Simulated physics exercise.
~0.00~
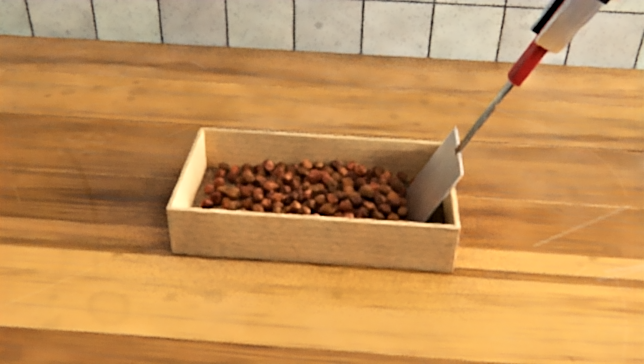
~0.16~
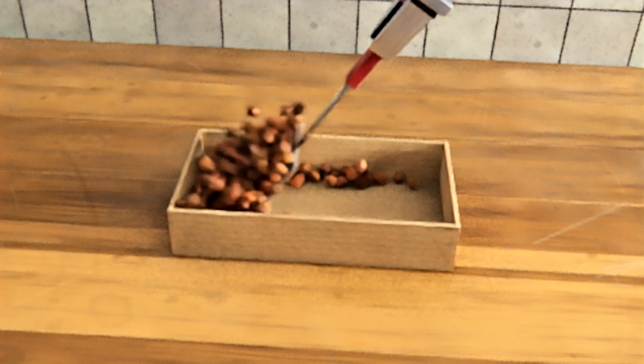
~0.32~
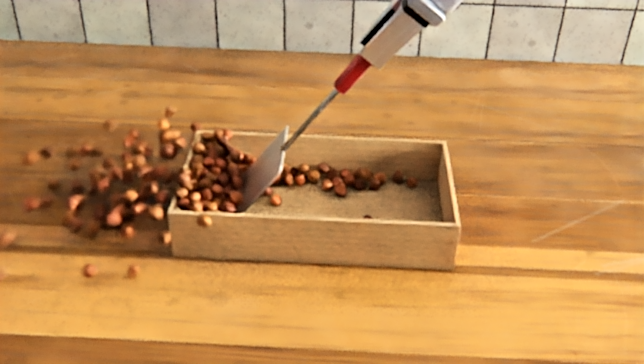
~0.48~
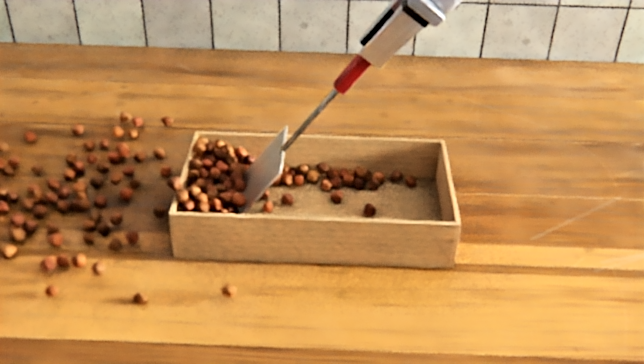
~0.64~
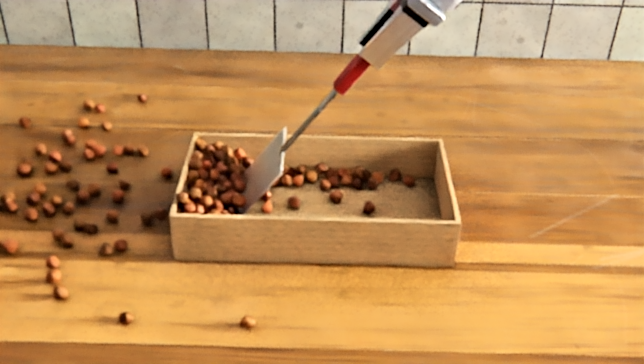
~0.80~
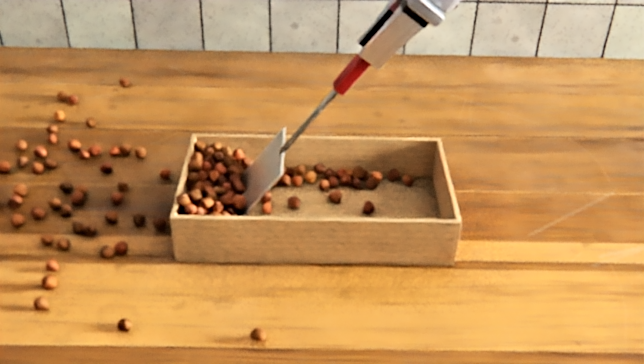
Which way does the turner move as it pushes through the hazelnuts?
The turner moves to the left, pushing the hazelnuts toward the left end of the tray.
